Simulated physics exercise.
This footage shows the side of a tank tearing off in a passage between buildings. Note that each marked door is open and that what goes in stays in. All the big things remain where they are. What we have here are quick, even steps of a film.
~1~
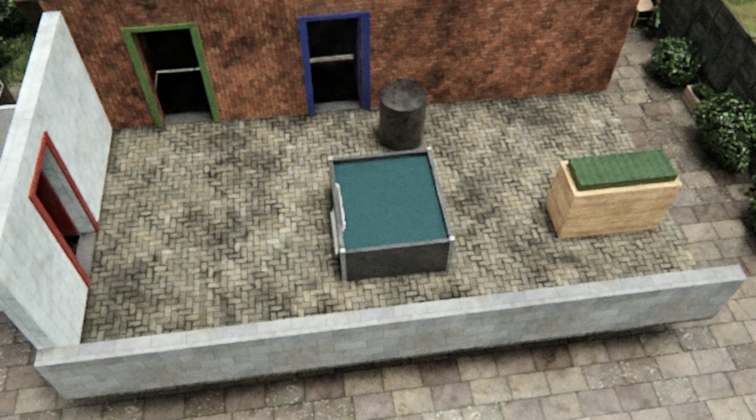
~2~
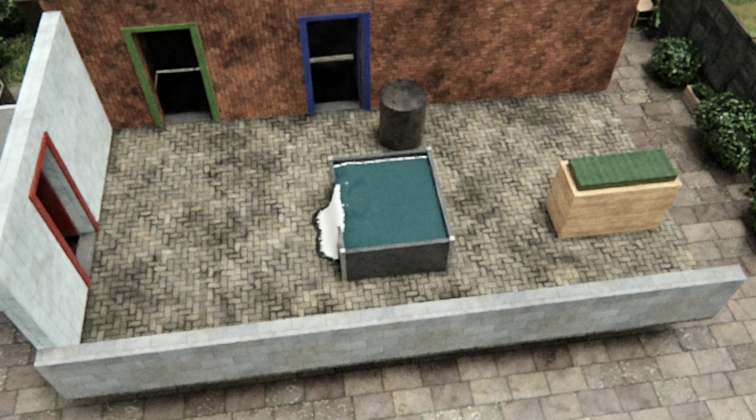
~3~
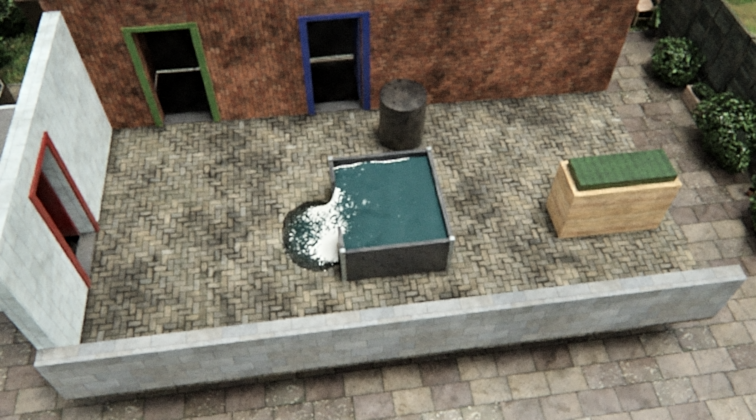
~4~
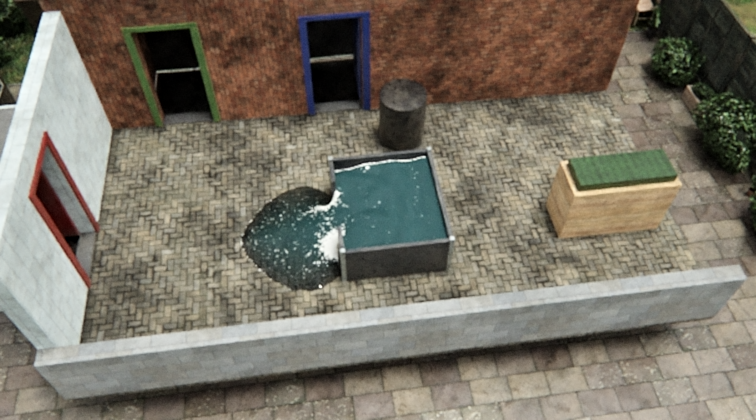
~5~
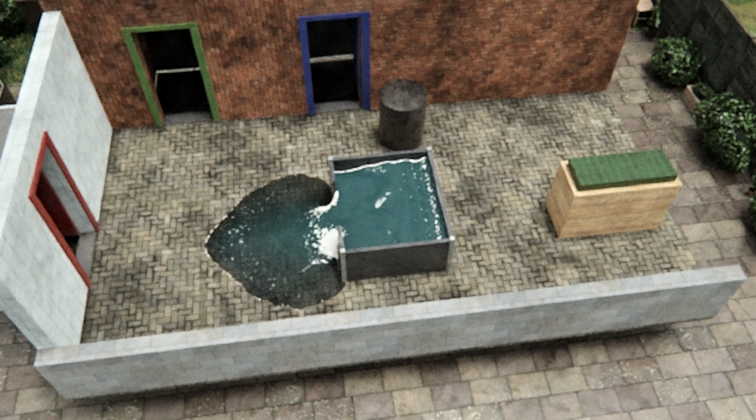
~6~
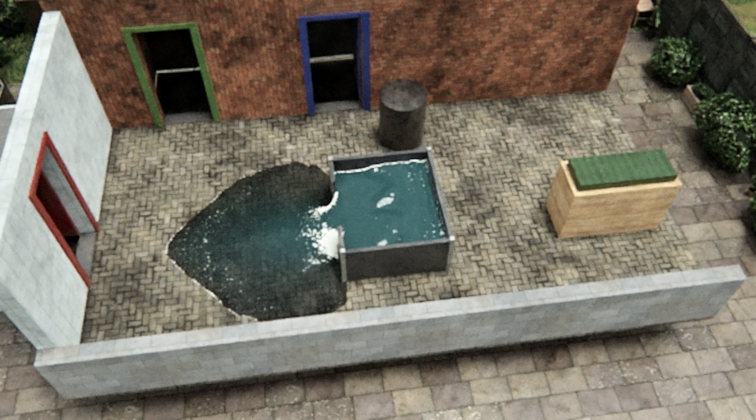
Water bursts from the tank's left side and spreads leftward across the paved yard.
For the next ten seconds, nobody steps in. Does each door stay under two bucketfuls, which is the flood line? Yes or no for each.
Blue door - yes, stays under; green door - no, it floods; red door - no, it floods.
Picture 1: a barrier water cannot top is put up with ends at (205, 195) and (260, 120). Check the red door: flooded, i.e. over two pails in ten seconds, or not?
Red door: Over the threshold.
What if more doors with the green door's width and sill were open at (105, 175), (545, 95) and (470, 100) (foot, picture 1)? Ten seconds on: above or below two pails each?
Door by door, it goes clears the line, misses the line, misses the line.
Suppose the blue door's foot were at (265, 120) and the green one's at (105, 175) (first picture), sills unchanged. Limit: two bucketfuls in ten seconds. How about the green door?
From what I can tell, the green door tops the mark.
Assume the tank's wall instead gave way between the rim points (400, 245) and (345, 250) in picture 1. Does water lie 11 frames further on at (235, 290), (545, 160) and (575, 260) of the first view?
So that's waterlogged for the first, left bare for the second and waterlogged for the third.
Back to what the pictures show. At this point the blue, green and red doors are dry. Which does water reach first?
That's the door marked red.
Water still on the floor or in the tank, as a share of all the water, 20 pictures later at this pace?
Near 92 percent, give or take.
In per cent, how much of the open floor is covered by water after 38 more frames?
That's roughly 55 per cent.
A moment on, water covers 35 % of the floor; the blue door not reached, the green door not reached, the red door under two buckets in.
Next, water covers 40 % of the floor; the blue door not reached, the green door wet at the sill, nothing in, the red door over two buckets in.
Then, water covers 40 % of the floor; the blue door wet at the sill, nothing in, the green door under two buckets in, the red door far over two buckets in.
Later, water covers 55 % of the floor; the blue door wet at the sill, nothing in, the green door over two buckets in, the red door far over two buckets in.
In the end, water covers 85 % of the floor; the blue door under two buckets in, the green door far over two buckets in, the red door far over two buckets in.
